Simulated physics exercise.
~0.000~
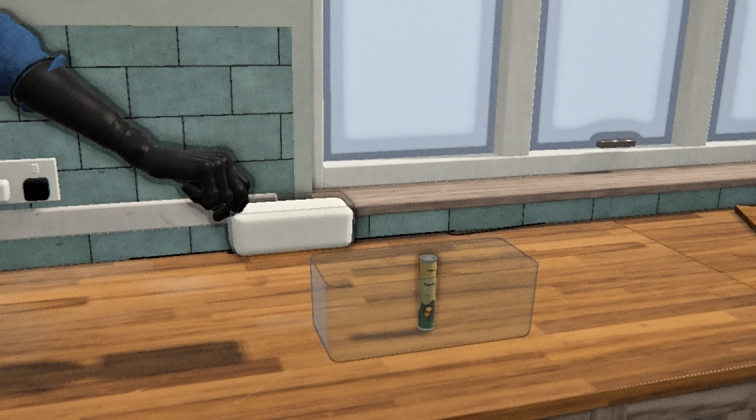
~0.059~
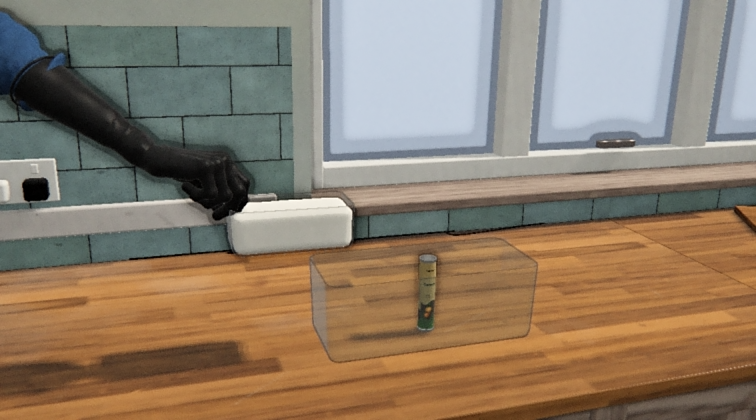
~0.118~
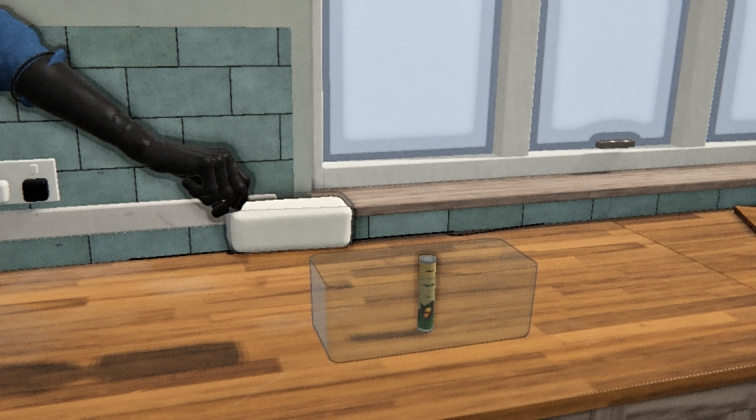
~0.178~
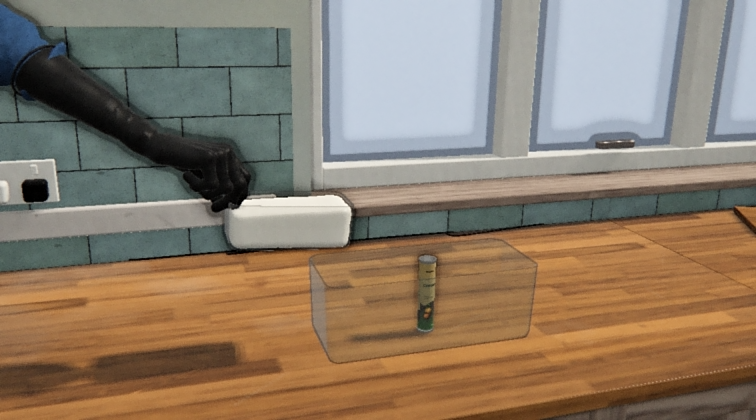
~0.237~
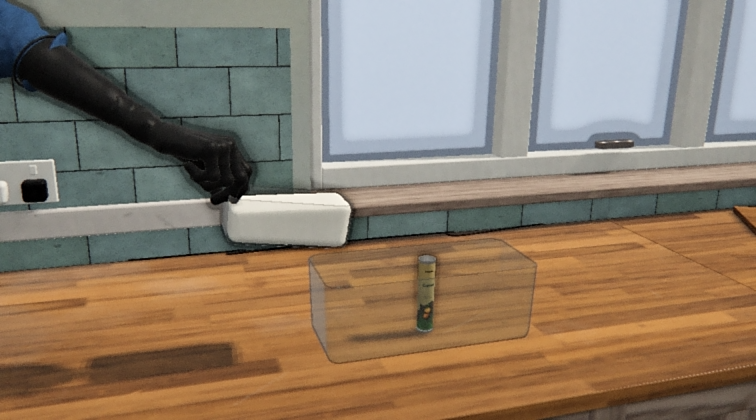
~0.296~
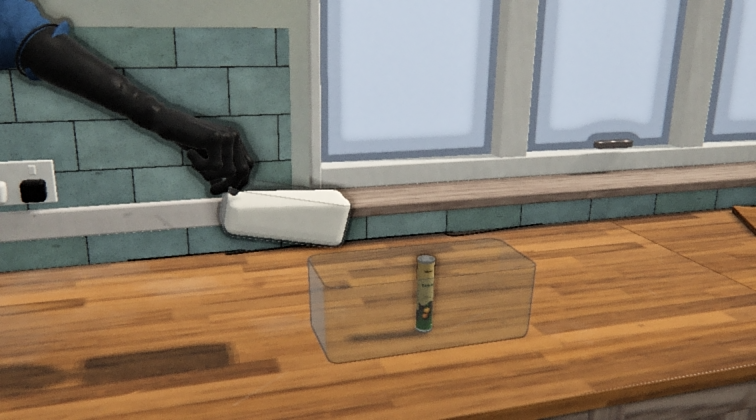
To begin with, a black-gloved hand holds a white box level above a wooden worktop, left of a clear oblong basin with a small closed tin standing inside. The hand then slowly turns the box rightwards, its left end rising slightly into a gentle slant, while the basin and tin stay still.
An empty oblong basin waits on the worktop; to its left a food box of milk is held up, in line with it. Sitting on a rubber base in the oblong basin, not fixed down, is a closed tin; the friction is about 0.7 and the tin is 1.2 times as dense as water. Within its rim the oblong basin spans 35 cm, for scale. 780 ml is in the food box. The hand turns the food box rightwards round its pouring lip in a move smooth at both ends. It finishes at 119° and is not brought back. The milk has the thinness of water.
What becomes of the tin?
My guess is it's going to keel over.
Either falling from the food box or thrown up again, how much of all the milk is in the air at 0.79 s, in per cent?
Roughly 44 percent.
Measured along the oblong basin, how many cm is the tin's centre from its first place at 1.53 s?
It has moved some 8 cm.
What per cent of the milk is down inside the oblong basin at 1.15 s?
Near 82 per cent of the total.
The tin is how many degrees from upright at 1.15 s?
It sits at roughly 45°.
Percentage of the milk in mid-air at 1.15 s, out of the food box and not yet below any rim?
Close to 7 in every hundred parts.
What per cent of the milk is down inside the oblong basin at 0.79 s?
I reckon close to 26 percent of it.
Then, 0.79 s in, the tilt is 68° and 28 per cent is still to pour; the tin stands where it began.
Then, 1.15 s in, the tilt is 108° and 3 per cent is still to pour; the tin leans 47°.
Then, 1.53 s in, the tilt is 119° and 0 per cent is still to pour; the tin lies on its side.
Then, 1.94 s in, the tilt is 119° and 0 per cent is still to pour; the tin lies on its side.
Finally, the tin lies on its side.
